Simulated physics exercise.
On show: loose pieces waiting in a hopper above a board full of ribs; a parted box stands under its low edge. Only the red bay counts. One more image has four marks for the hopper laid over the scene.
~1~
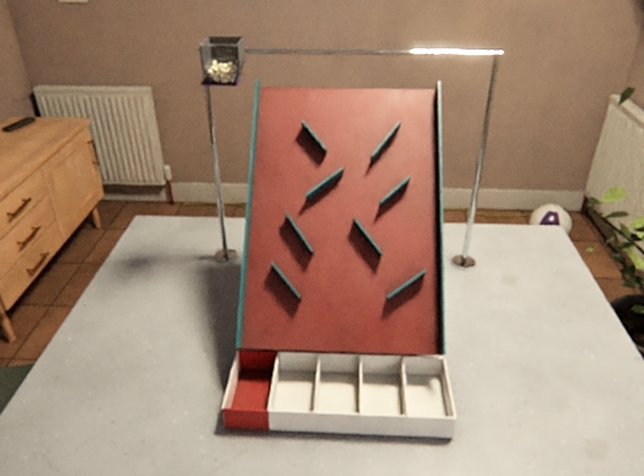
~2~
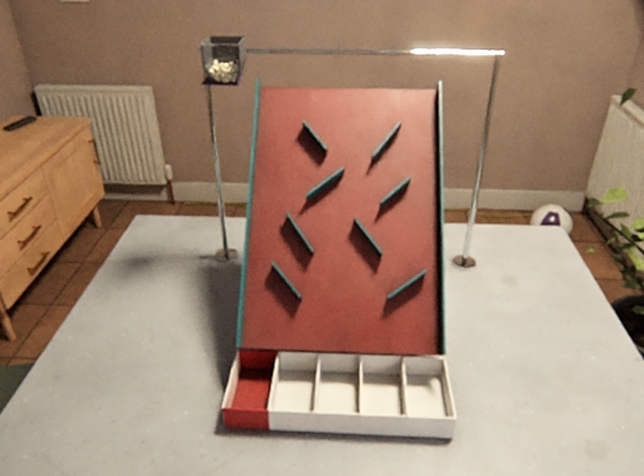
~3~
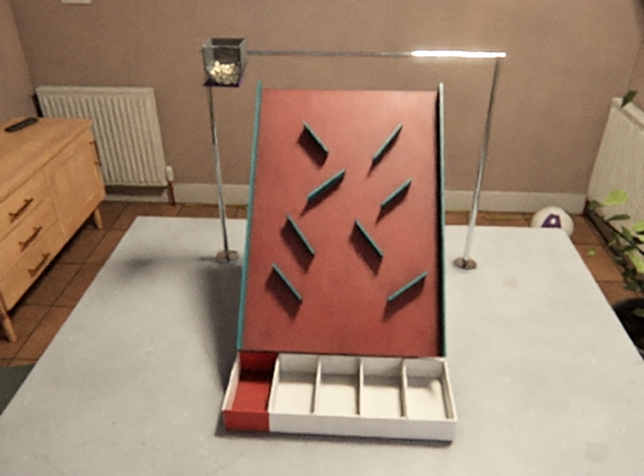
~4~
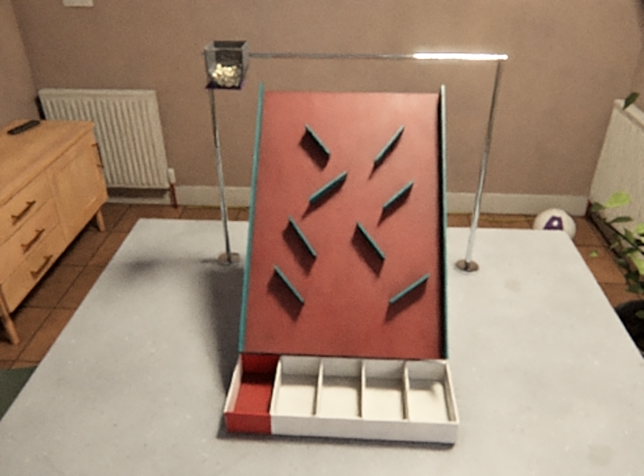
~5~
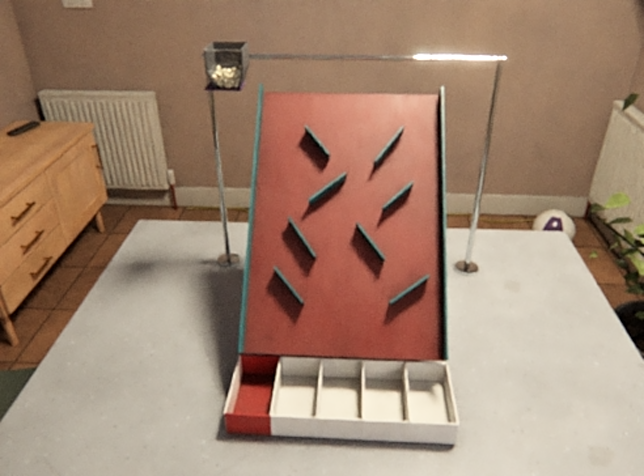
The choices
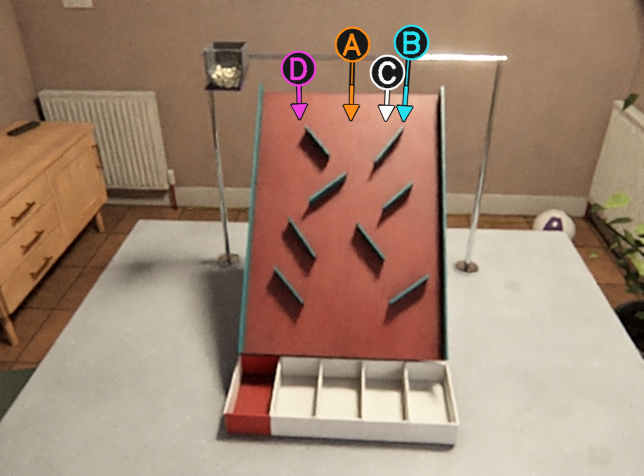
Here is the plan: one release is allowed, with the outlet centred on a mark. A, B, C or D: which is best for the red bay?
Mark D does it best.
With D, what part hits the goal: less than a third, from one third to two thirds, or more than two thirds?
From one third to two thirds.
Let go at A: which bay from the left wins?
The third from the left.
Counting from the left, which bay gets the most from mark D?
It is the first one.
On the marked copy, mark A meets the board at (351, 114); mark B meets the board at (404, 115); mark C meets the board at (385, 115); mark D meets the board at (299, 113).
With A, a small part in the red bay, most in other bays, a small part held on the board.
With B, none in the red bay, nearly all in other bays, a stray few held on the board.
With C, none in the red bay, nearly all in other bays, a stray few held on the board.
With D, about half in the red bay, about a third in other bays, a small part held on the board.
